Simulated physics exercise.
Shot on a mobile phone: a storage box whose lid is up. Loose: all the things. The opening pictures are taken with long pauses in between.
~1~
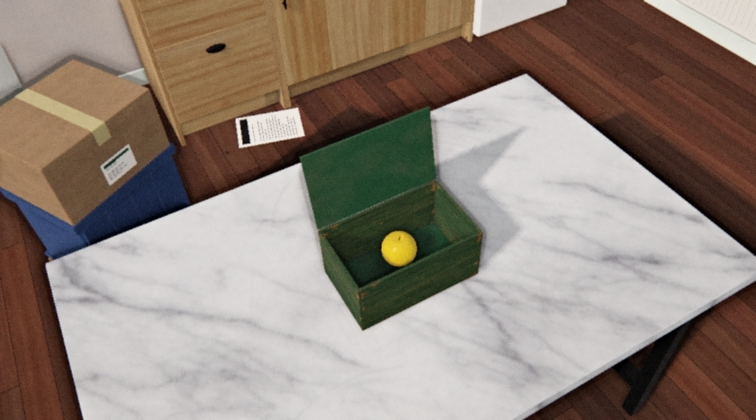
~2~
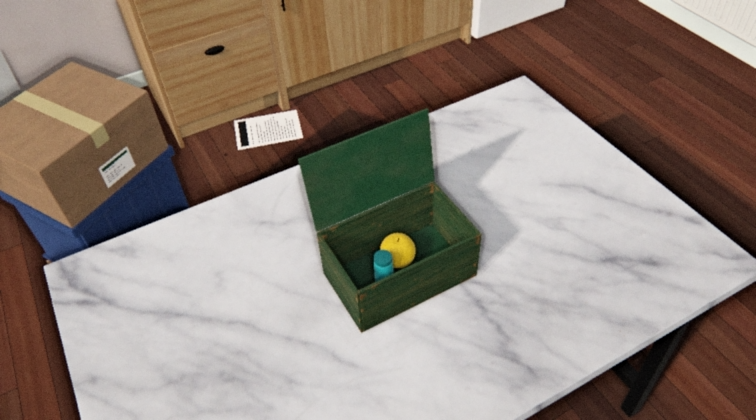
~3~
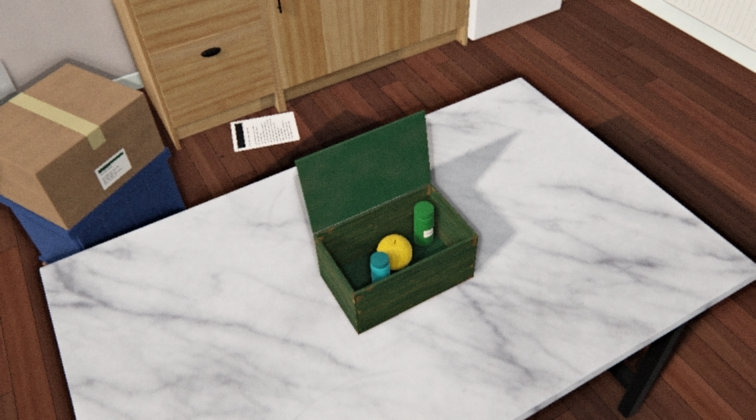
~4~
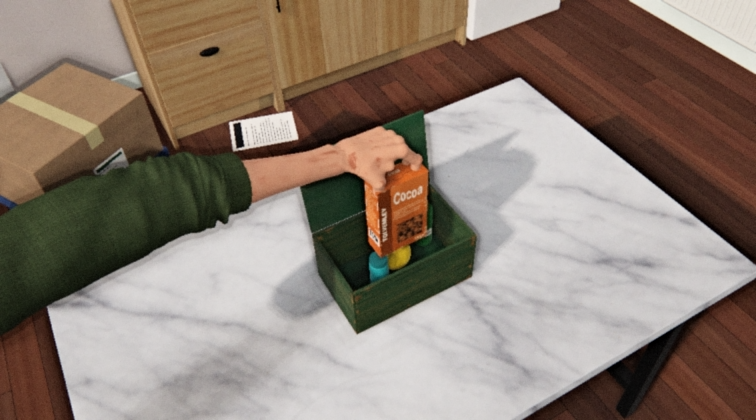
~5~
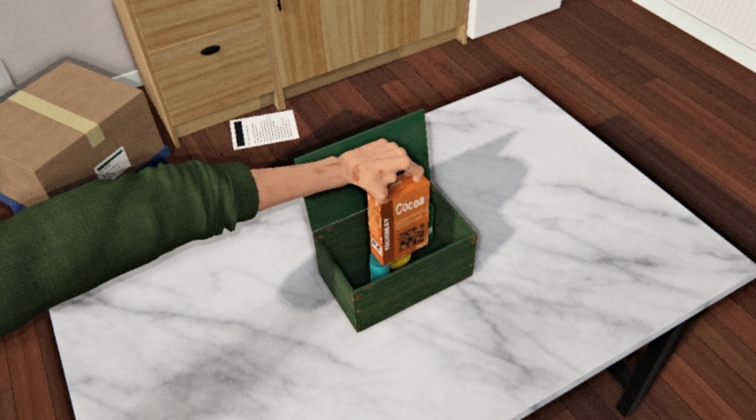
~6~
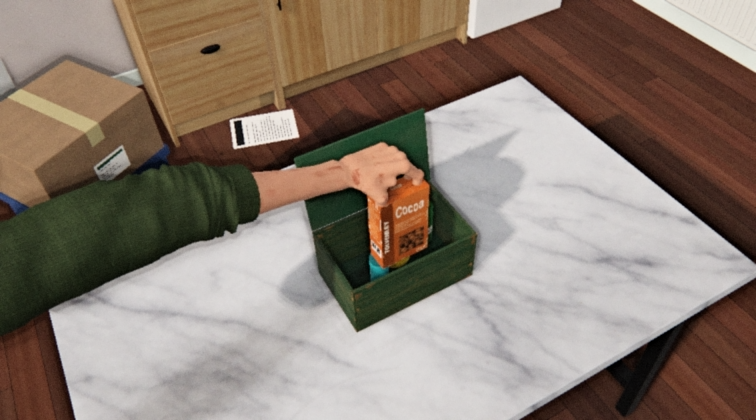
In an open green box on a marble table, a yellow apple sat alone, then a turquoise shaker and a green one appeared beside it, and a hand lowered an orange cocoa packet in.
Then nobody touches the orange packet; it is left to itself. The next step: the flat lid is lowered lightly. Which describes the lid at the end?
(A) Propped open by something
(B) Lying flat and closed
Propped open by something (A).
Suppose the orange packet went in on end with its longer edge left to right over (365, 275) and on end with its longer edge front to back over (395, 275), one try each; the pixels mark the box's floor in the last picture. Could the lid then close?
So, first it won't go down, then it fits down fine.
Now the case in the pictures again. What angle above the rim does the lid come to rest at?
Lid angle from rim - close to 25°.
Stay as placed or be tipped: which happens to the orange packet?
Simply put, the orange packet remains unturned.
Then, 0.60 s after the last picture, orange packet tipped 40° from how it was near (427, 248); turquoise shaker tipped 22° from how it was; yellow apple rolled a little.
Then, 1.30 s after the last picture, lid 76° above the rim; orange packet tipped 4° from how it was near (401, 259); turquoise shaker on its side; yellow apple rolled a little.
Then, 1.90 s after the last picture, lid 29° above the rim; orange packet slid about its own width near (403, 260); turquoise shaker on its side; yellow apple rolled a little.
At rest, lid 25° above the rim; tipped over in the box, turquoise shaker; moved from the start, orange packet; the other 2 in place. Seen from the same camera at the end, orange packet near (404, 261).
